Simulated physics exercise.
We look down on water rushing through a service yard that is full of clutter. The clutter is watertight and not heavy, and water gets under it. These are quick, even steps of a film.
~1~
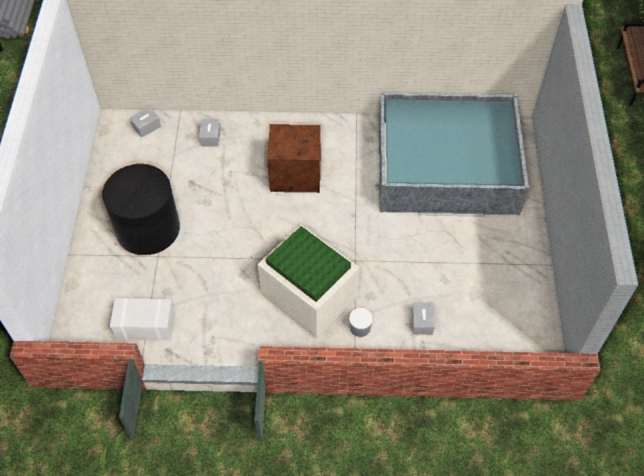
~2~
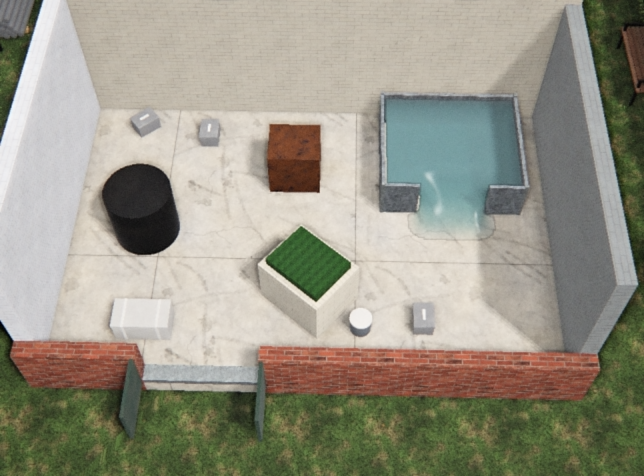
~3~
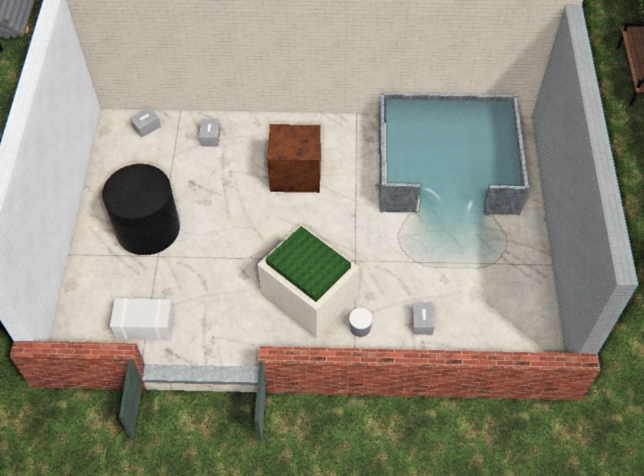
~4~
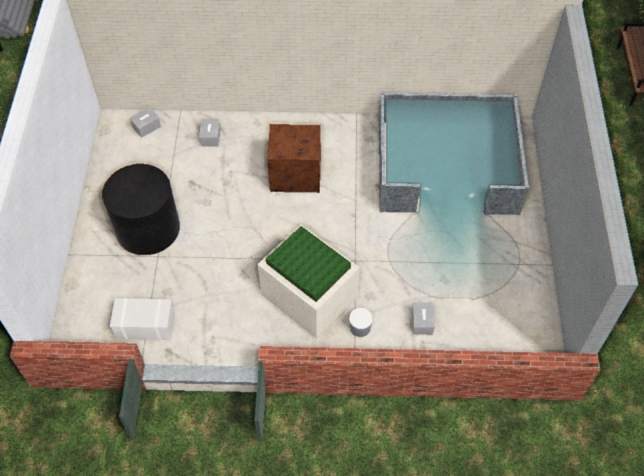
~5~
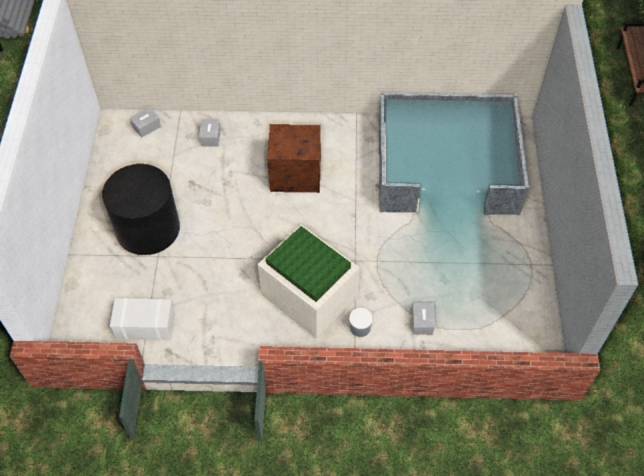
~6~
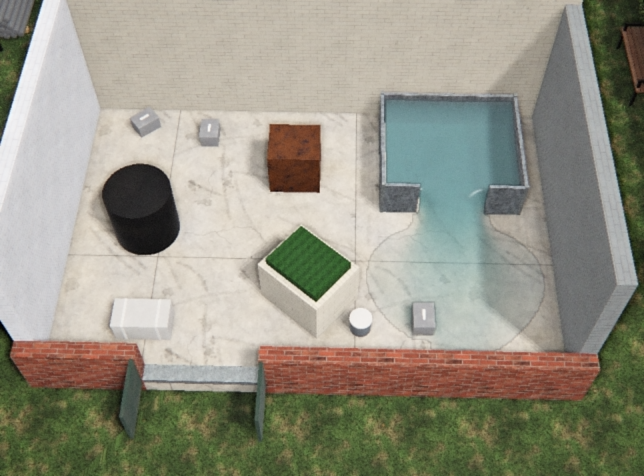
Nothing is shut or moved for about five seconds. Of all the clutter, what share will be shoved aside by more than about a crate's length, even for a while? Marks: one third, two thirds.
Share: One to two thirds.
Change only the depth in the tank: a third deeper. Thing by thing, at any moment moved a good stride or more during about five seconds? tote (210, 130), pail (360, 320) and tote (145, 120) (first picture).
In that order: Never so far, swept aside, short of that.
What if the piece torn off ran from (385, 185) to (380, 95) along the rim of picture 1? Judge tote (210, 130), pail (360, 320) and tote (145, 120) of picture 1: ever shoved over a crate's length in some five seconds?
In turn: Moved that far, never so far, yes.
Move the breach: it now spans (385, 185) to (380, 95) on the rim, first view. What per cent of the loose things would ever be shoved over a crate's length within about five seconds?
About 80 per cent.
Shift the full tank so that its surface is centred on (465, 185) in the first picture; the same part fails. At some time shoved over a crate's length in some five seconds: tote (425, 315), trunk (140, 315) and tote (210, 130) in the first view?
In that order: Yes, shifted that much, short of that.
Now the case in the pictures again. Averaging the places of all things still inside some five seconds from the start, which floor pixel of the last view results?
Close to (142, 214).
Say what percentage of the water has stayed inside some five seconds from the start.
Close to 98 %.
A moment on, 0 of 5 are well off their spots; 0 afloat.
Next, 2 of 5 are well off their spots; 1 afloat.
Later, 3 of 5 are well off their spots; 0 afloat.
In the end, 3 of 5 are well off their spots, and 3 have been at some point; 1 afloat.
